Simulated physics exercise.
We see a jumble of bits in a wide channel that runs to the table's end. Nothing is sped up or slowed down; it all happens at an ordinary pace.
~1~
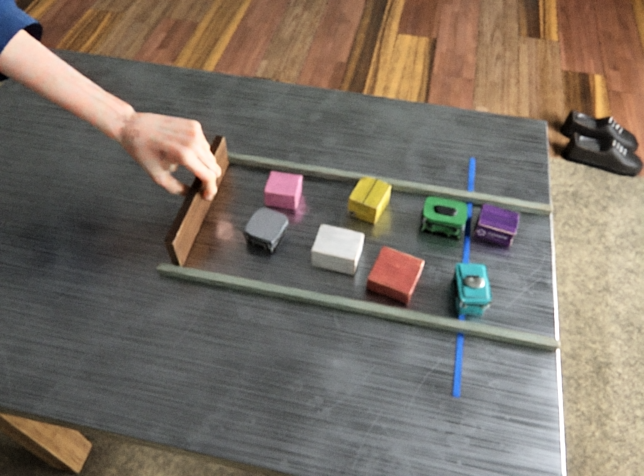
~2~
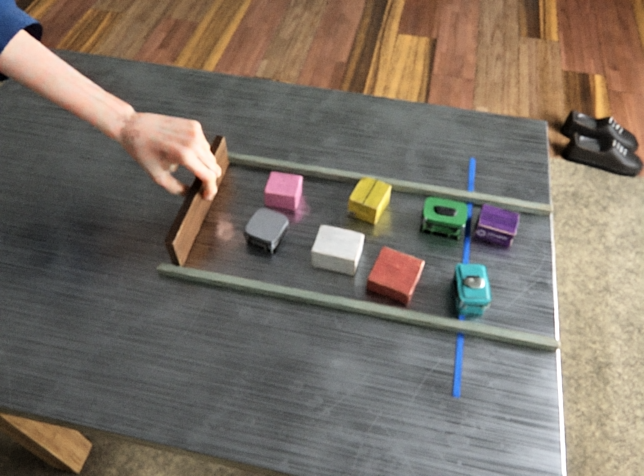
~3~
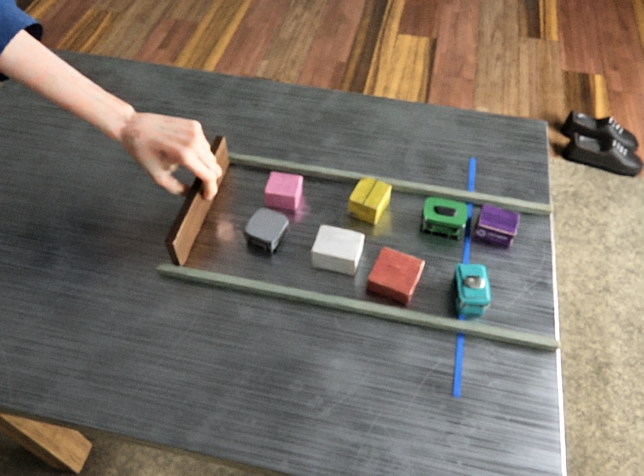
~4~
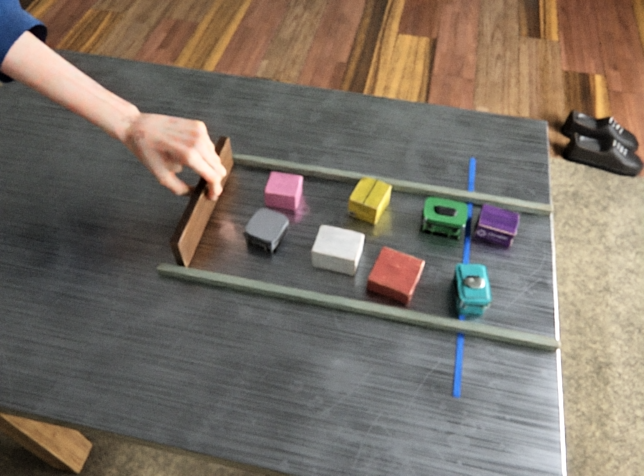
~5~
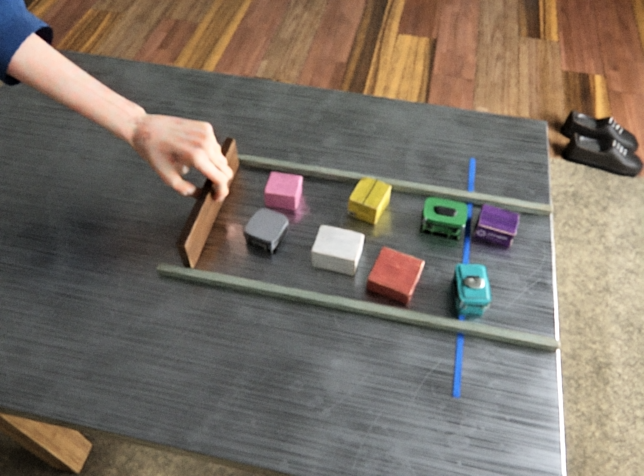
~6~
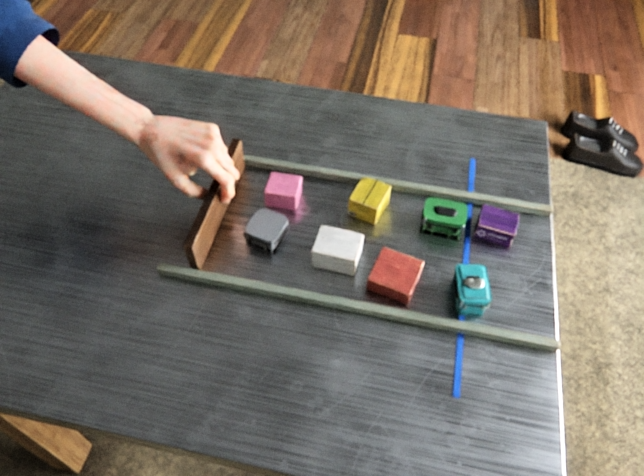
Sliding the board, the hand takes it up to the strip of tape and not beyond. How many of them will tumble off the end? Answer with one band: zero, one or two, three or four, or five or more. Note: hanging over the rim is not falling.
Three or four.
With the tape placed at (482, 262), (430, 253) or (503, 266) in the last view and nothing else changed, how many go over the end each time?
The three tries give 4, 2 and 5.
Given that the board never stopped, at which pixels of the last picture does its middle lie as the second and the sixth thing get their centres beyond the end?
In pixels, around (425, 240) followed by around (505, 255).
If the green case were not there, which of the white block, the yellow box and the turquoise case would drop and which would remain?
White block safe, yellow box safe, turquoise case gone.
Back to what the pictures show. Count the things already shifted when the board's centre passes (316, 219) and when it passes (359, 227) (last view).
By the first moment it's 5, by the second it's 7.
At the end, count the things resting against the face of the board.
Well, it touches 2.
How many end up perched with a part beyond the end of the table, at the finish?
1, I think.
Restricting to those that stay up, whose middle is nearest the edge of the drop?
That's the green case.
Soon after, none off yet; purple box at rest near (496, 226); turquoise case at rest near (470, 290); green case at rest near (444, 218).
Then, none off yet; purple box at rest near (496, 226); turquoise case moved about its own width near (497, 298); green case moved a little near (455, 220).
Further on, none off yet; purple box moved well along near (561, 235); turquoise case moved well along near (570, 320); green case moved well along near (521, 231).
At rest, the number that fall off is three or four; fallen, red block, turquoise case and purple box.
